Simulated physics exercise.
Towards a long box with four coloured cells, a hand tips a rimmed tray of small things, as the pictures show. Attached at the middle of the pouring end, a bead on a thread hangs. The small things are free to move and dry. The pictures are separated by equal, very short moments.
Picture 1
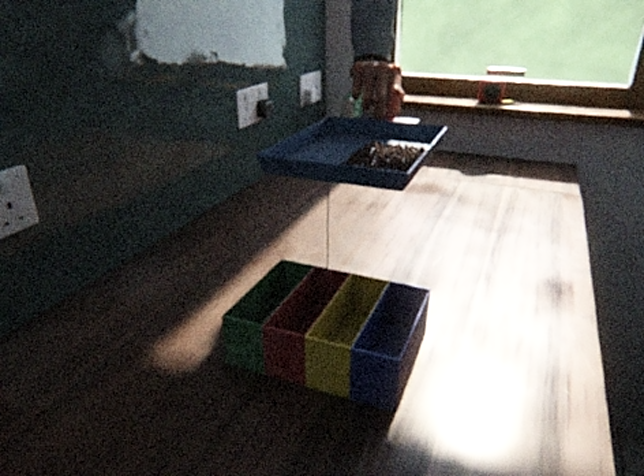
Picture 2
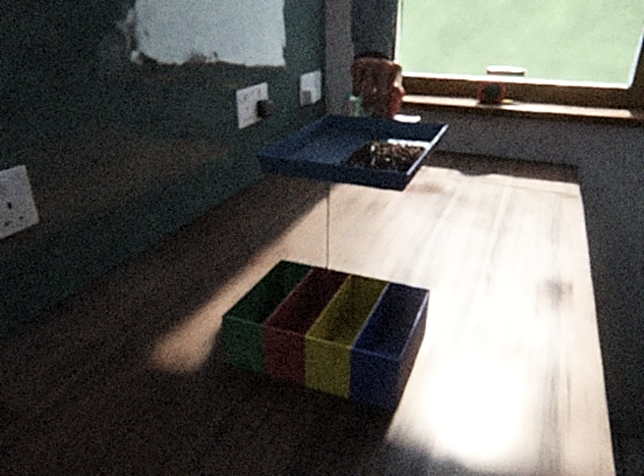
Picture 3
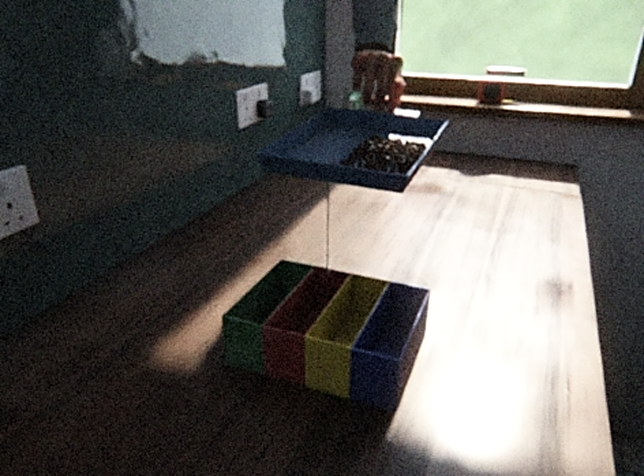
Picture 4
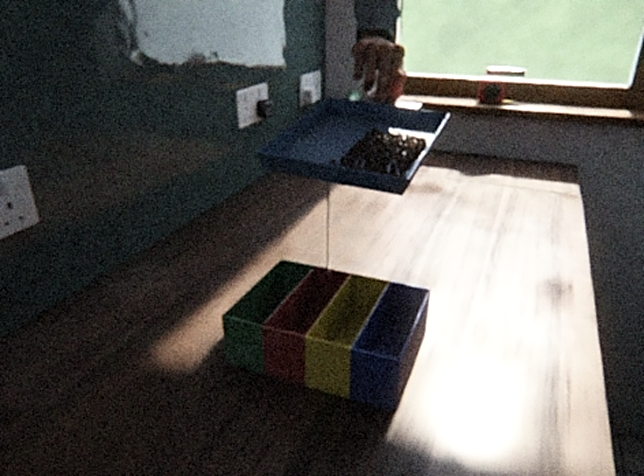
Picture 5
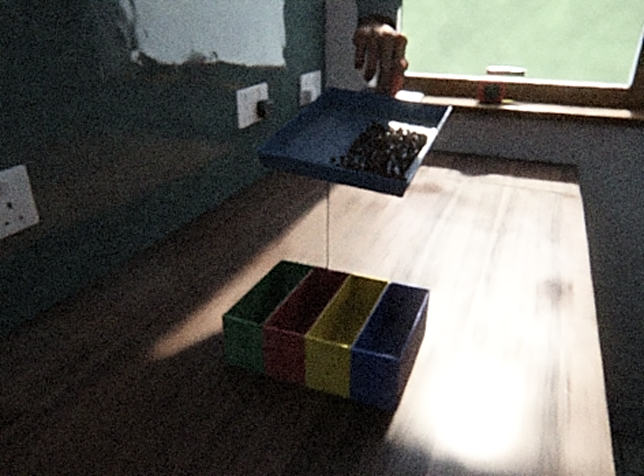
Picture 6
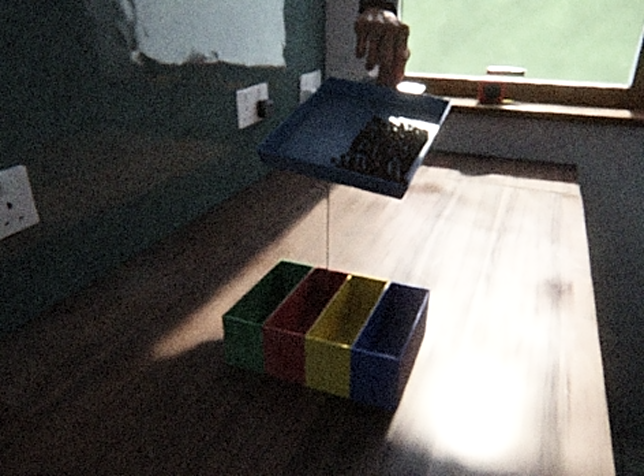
A hand slowly raised the back of a blue tray holding a small heap of dark berries, tilting it towards its front right corner above a box with green, red, yellow and blue cells.
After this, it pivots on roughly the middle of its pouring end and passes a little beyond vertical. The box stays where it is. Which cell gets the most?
The blue cell gets the most.
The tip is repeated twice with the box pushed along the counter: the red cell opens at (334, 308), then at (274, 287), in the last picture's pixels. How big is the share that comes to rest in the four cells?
Close to 100 %, followed by close to 0 %.
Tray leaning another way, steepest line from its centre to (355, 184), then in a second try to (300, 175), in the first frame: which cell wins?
First try: Blue. Second try: The green one.
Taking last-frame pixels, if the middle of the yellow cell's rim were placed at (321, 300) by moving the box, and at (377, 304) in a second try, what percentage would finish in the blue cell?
Trial 1 about 30 %, trial 2 about 30 %.
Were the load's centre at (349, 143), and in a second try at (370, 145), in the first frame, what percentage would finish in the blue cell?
Around 90 in a hundred the first time, around 90 in a hundred the second.
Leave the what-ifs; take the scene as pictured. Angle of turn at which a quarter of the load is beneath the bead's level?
About 85°.
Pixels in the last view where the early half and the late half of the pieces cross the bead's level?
I'd put it at roughly (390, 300), and after that at roughly (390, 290).
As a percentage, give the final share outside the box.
I'd put it near 0 per cent of the load.
Just after the last frame, tray tipped steeply; every one on the tray.
A moment on, tray tipped past a quarter turn; about a tenth on the tray; the larger part in the blue cell; just a few in the yellow cell; just a few in the red cell; about a tenth falling or outside the box.
Further on, tray tipped past a quarter turn; almost all in the blue cell; just a few in the yellow cell; just a few in the red cell; just a few falling or outside the box.
When it is over, tray tipped past a quarter turn; almost all in the blue cell; just a few in the yellow cell; just a few in the red cell; not one in the green cell; just a few outside the box.
